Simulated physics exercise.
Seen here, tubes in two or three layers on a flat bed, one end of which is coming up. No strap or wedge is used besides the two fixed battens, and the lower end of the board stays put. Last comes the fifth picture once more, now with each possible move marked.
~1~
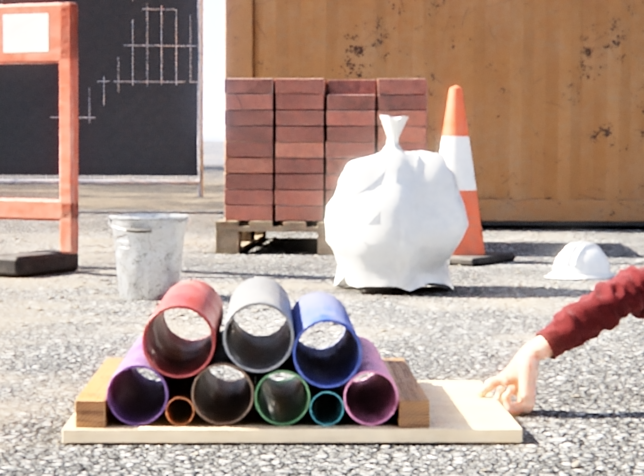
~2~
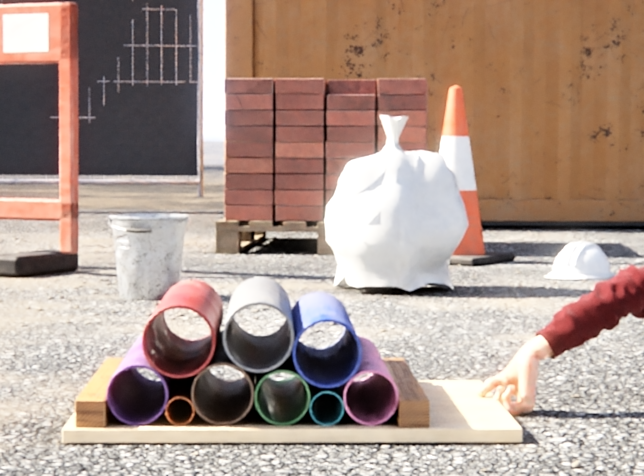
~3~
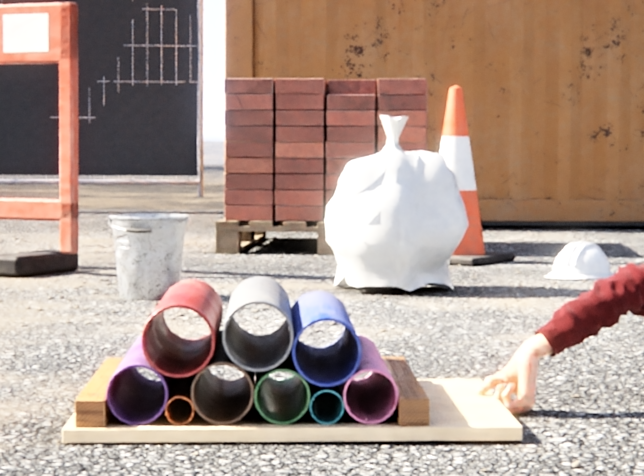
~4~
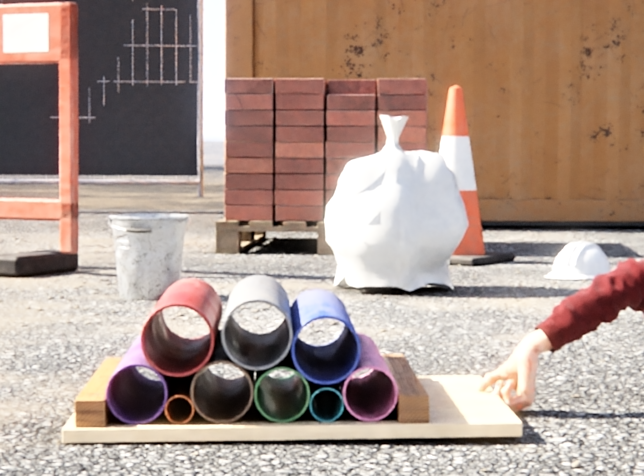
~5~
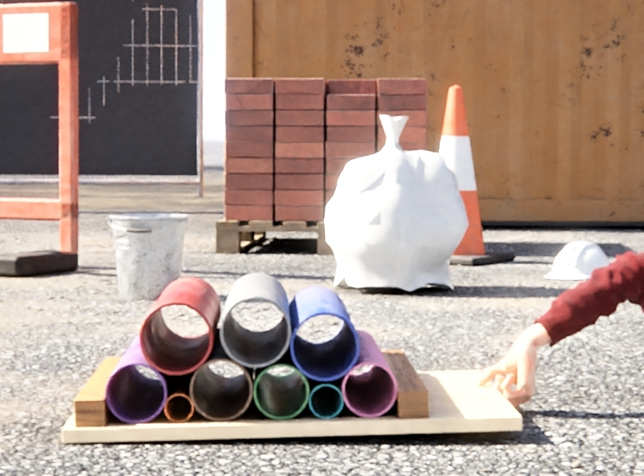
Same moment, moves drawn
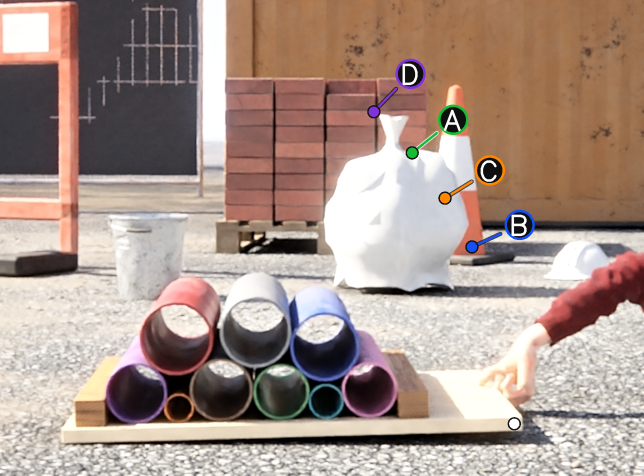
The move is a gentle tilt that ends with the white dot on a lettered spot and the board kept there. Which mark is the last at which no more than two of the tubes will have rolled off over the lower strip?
Raise it to A.
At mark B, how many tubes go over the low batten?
The count is none.
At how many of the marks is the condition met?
Three of them.
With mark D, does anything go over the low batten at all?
Yes.
On the marked copy, A at (412, 153); B at (472, 247); C at (445, 198); D at (374, 112); the white dot at (514, 424).
With A. Early on, board at 21°.
Further on, board at 39°.
At the end, board at 39°, two over the low batten (grey, red).
As for the rest, B none over the low batten; C none over the low batten; D three over the low batten (grey, blue, red).
